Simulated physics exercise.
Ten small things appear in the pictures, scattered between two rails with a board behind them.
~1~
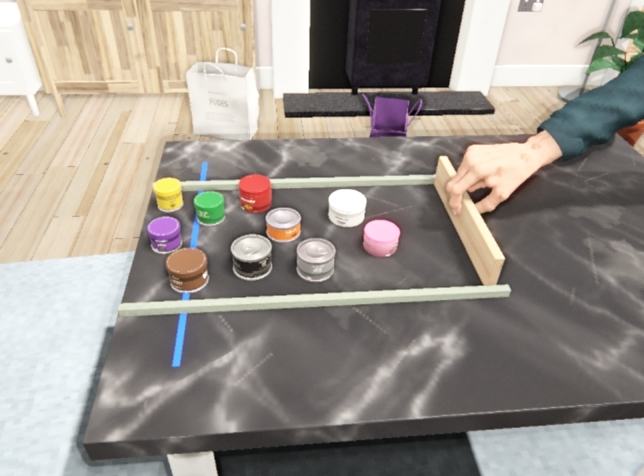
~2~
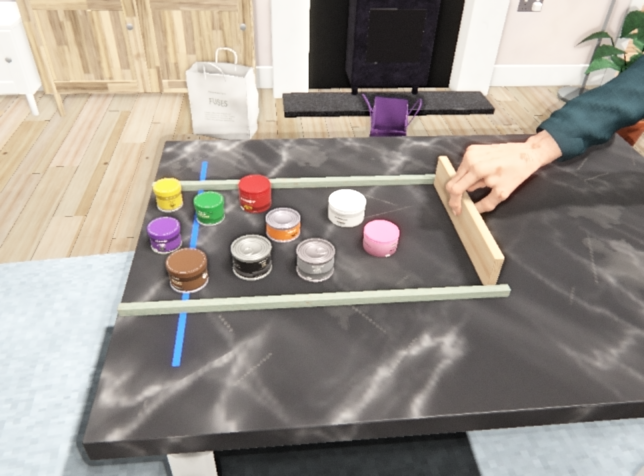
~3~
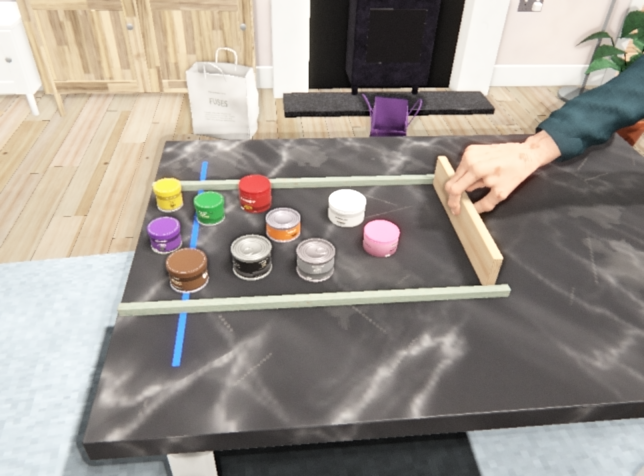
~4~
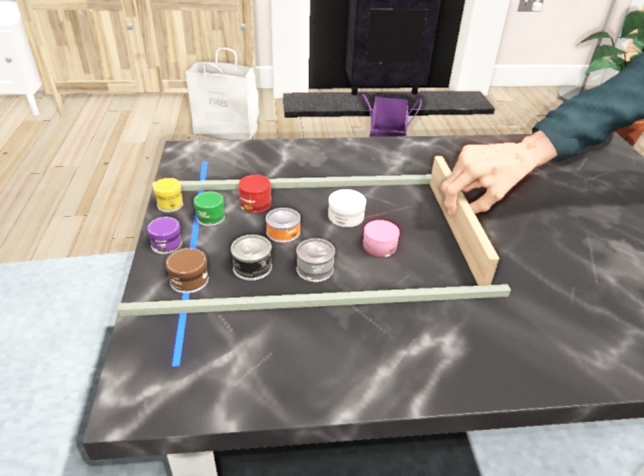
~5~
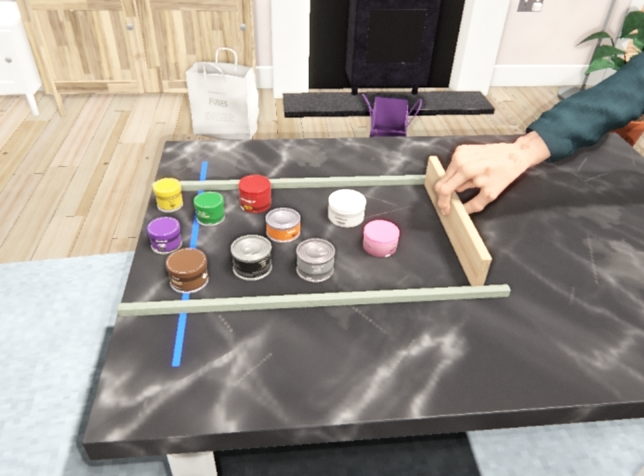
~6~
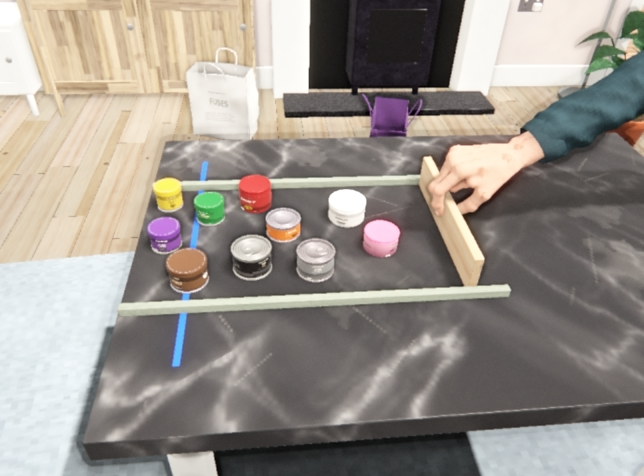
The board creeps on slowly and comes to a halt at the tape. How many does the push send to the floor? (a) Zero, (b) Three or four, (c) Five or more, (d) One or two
One or two.
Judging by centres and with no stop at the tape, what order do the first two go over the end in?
Purple tin and then green tin.
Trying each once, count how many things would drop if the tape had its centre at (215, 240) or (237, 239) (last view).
On the floor, 0 then 0.
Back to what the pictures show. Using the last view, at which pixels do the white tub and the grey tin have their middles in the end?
Near (178, 212) and (168, 269).
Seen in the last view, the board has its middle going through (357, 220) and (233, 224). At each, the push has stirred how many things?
Respectively 2 and 9.
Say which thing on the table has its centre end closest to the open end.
Foremost one: Green tin.
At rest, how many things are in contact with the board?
I count 4 of them.
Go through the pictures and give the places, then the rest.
The first picture shows yellow tin (169, 196); purple tin (165, 236); brown pot (188, 271); board (464, 216); tape (194, 241).
The second picture shows purple tin (165, 236); grey tin (316, 260).
The third picture shows brown pot (188, 271); pink tub (381, 239).
The fourth picture shows yellow tin (169, 195); green tin (210, 209).
The fifth picture shows purple tin (165, 236); orange pot (283, 225).
The sixth picture shows yellow tin (169, 195); purple tin (165, 236); brown pot (188, 271); board (447, 216); tape (194, 241).
Soon after, none off yet; yellow tin at rest near (169, 195); purple tin at rest near (165, 236); brown pot at rest near (188, 271).
After that, none off yet; yellow tin at rest near (169, 195); purple tin at rest near (165, 236); brown pot displaced a little near (169, 279).
In the end, the number that fall off is one or two; gone, purple tin.
